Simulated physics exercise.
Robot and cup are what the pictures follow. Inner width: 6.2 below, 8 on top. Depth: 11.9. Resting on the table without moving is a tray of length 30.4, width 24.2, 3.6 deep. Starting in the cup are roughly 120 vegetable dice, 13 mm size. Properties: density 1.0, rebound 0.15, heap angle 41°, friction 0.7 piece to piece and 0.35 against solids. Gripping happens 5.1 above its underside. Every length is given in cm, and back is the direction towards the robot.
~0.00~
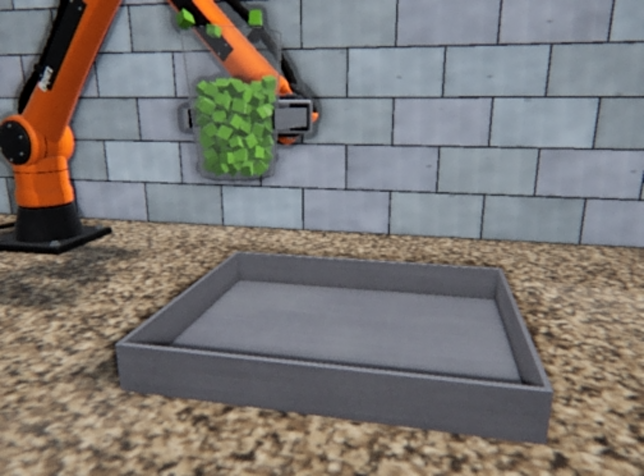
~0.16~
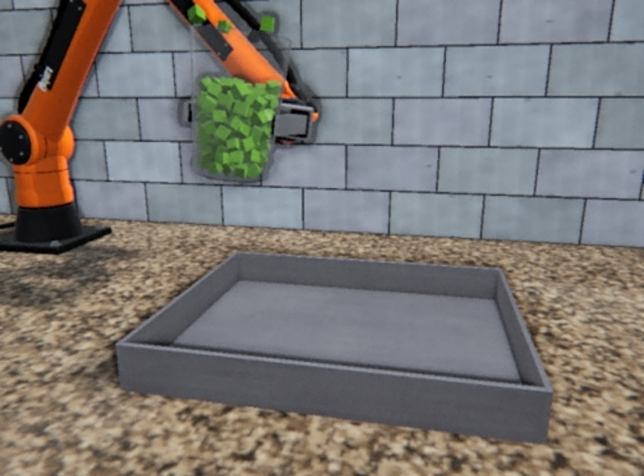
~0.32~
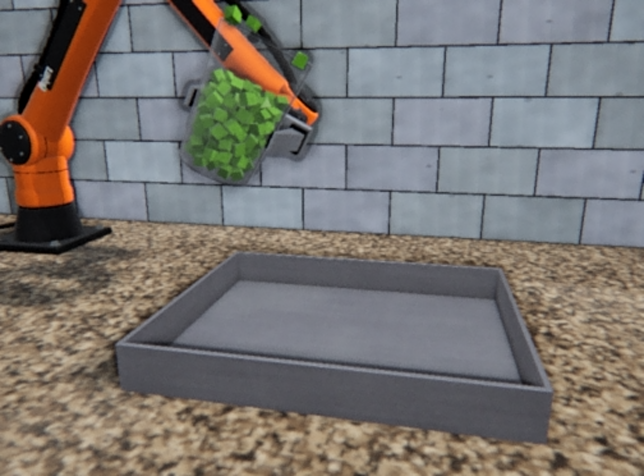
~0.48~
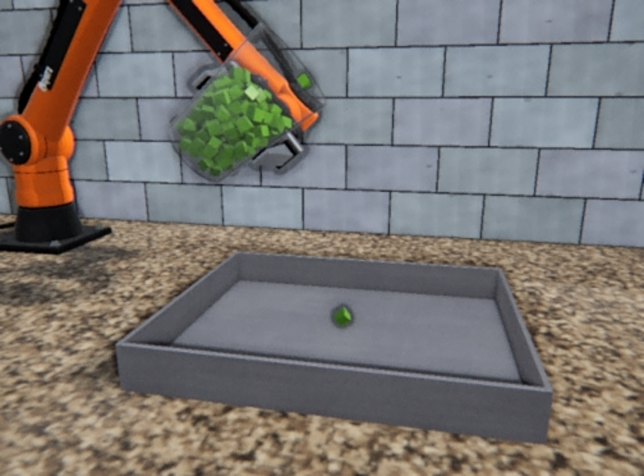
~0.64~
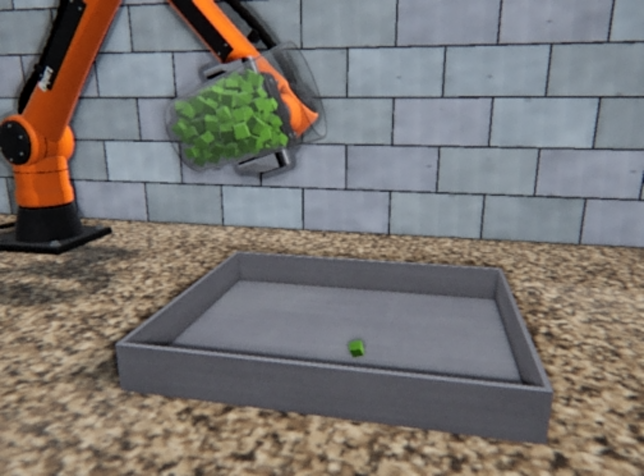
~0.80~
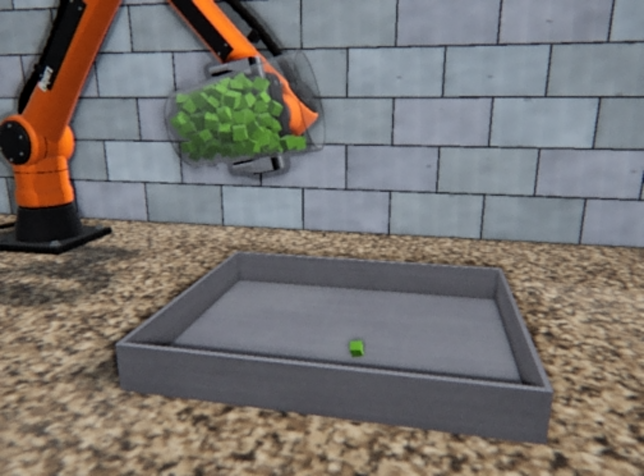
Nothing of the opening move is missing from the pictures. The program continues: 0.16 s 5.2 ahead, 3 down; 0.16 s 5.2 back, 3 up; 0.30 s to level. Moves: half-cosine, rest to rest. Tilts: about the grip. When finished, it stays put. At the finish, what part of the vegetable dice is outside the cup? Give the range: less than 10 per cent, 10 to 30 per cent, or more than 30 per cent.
The share is less than 10 per cent.
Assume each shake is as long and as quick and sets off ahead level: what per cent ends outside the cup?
It comes to near 25 percent.
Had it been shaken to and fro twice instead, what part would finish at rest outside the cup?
In that case it would be roughly 5 per cent.
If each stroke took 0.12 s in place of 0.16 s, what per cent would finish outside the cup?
Around 15 percent.
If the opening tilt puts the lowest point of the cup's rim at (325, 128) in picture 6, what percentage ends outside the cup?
About 0 %.
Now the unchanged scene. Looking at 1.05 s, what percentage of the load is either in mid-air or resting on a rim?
I'd reckon close to 1 per cent.
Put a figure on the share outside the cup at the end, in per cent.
Estimate: About 5 %.
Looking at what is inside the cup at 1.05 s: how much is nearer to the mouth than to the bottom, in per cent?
Around 45 in a hundred.
After 1.05 s, tilted 78° forward, highest piece 22 above the table; 119 in the cup, 1 in the tray, 1 in flight or on a rim.
After 1.30 s, tilted 29° forward, highest piece 25 above the table; 115 in the cup, 6 in the tray.
After 1.62 s, level, highest piece 25 above the table; 115 in the cup, 6 in the tray.
After 2.67 s, level, highest piece 25 above the table; 115 in the cup, 6 in the tray.
At rest, 115 in the cup, 6 in the tray. That is 5 % outside the cup.
